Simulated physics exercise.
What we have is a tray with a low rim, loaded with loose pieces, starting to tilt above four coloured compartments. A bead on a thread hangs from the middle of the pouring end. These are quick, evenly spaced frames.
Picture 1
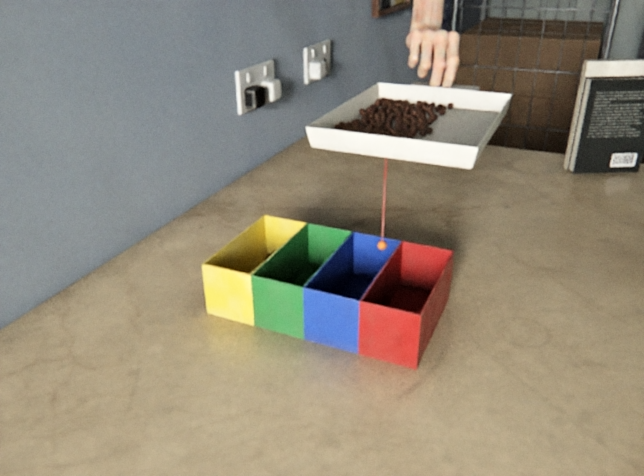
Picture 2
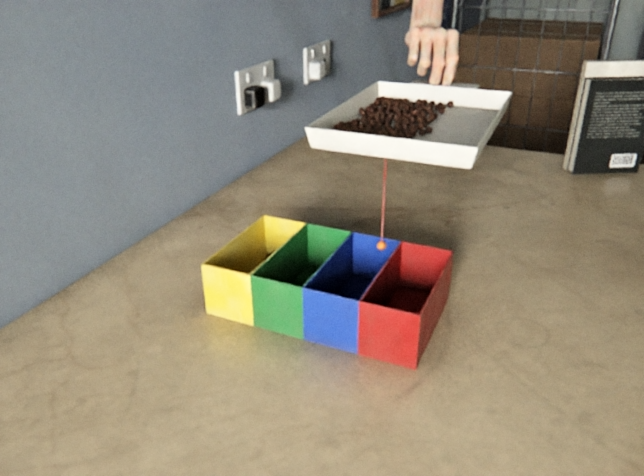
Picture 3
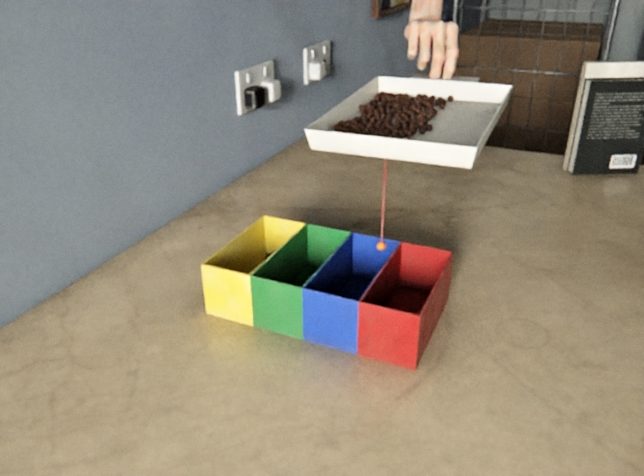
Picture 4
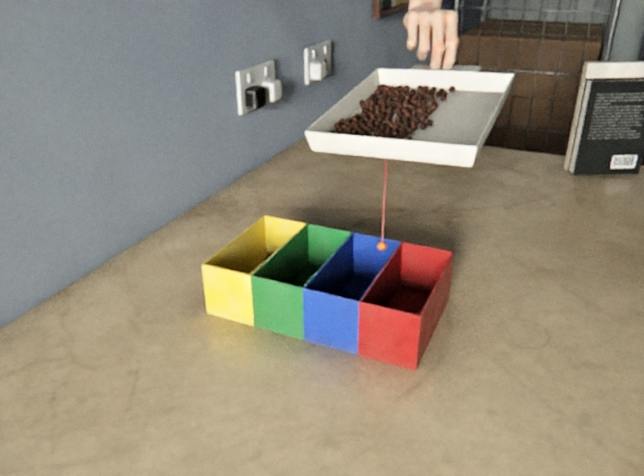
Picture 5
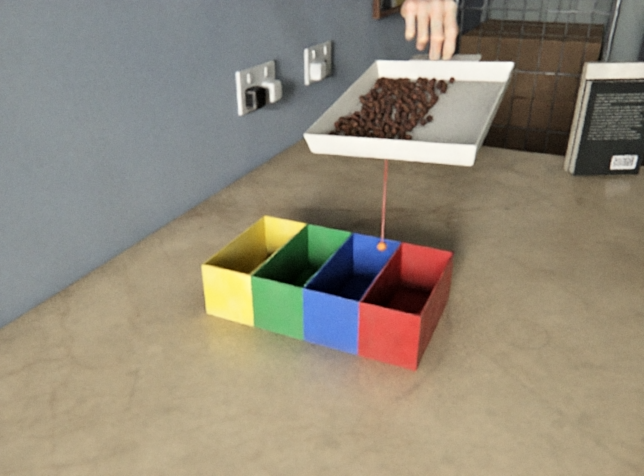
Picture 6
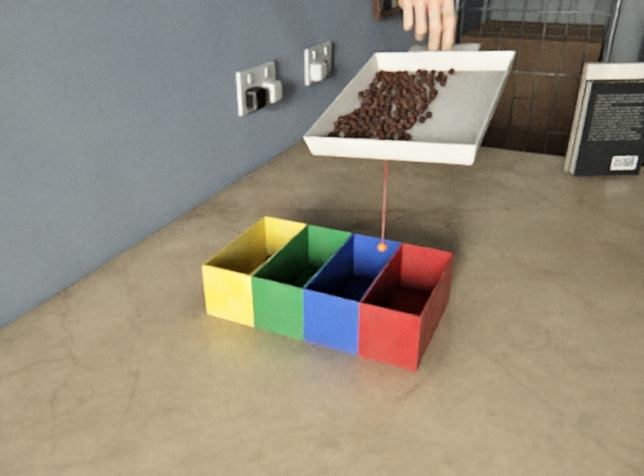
White tray of small dark pieces tilting slightly toward its lower left corner above yellow, green, blue and red compartments, hand behind.
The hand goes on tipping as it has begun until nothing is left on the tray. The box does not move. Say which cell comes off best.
The green one ends fullest.
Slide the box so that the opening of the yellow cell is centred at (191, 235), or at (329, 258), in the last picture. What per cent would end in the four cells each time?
In turn 100 and 60 in a hundred.
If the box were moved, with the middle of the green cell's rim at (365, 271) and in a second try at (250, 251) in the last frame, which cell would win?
One: The yellow one. Two: That blue cell.
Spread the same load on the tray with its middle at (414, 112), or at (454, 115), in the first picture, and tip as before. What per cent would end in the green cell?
Near 80 % and 70 %.
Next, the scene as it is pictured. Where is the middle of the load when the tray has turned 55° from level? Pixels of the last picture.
Around (353, 114).
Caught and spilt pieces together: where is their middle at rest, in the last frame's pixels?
Close to (298, 308).
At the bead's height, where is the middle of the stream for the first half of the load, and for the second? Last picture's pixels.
First near (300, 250), later near (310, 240).
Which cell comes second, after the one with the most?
The runner-up: The cell in blue.
Soon, tray tipped steeply; all on the tray.
A while on, tray tipped right over; most on the tray; a stray few in the yellow cell; a small part falling or outside the box.
Towards the end, tray tipped past a quarter turn; most in the green cell; about a quarter in the blue cell; a stray few in the yellow cell; a stray few falling or outside the box.
Finally, tray tipped past a quarter turn; most in the green cell; about a quarter in the blue cell; a stray few in the yellow cell; none in the red cell; a stray few outside the box.
